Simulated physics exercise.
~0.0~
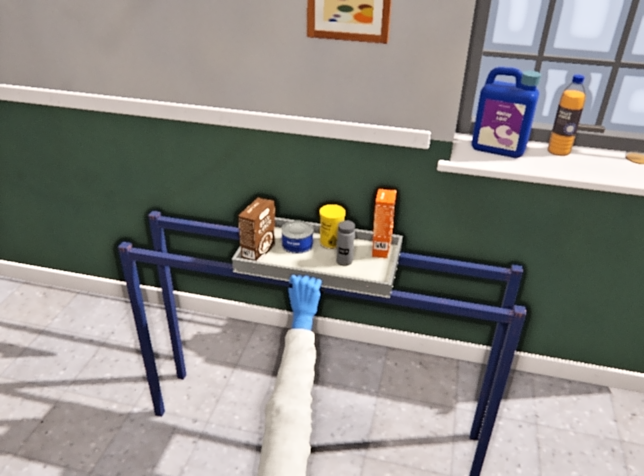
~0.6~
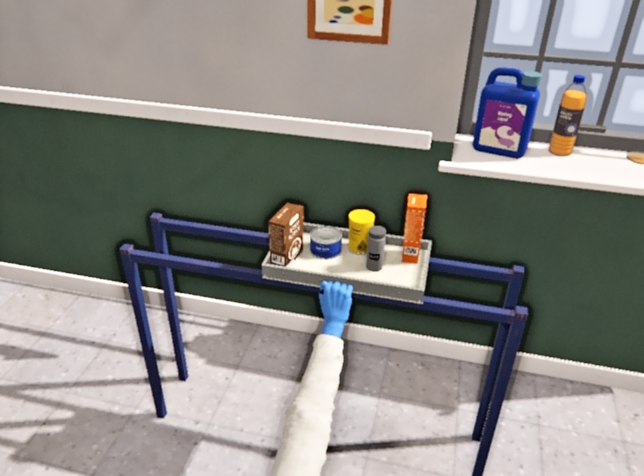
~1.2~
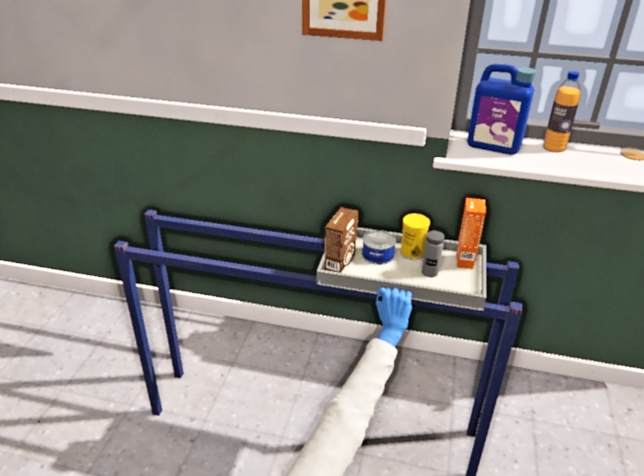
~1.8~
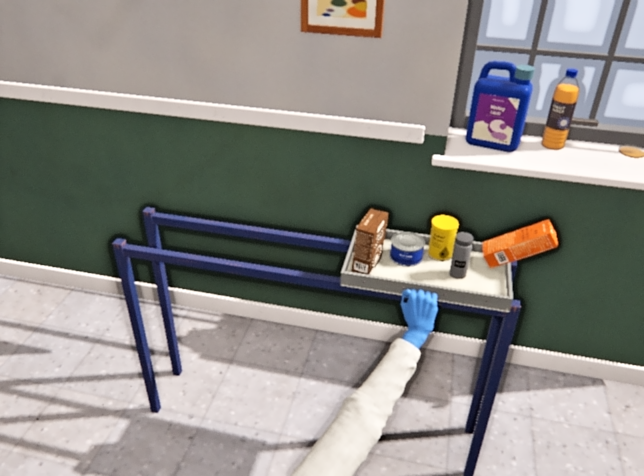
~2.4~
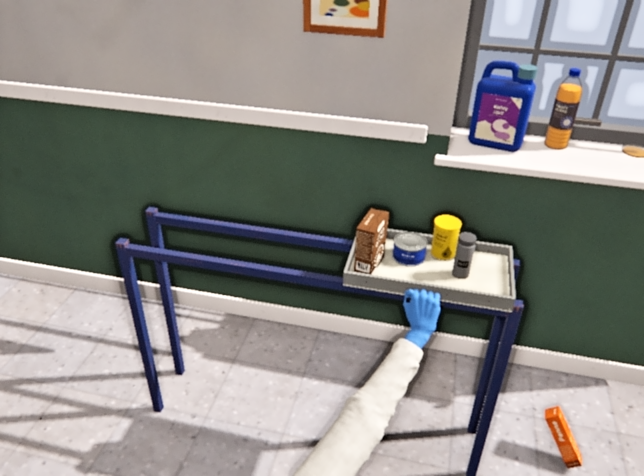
The video shows a blue-gloved hand sliding a tray of five items to the right along a blue frame. The tall orange carton tips over the right edge and ends on the floor, while the brown packet, blue tub, yellow tin and grey shaker stay on the tray.
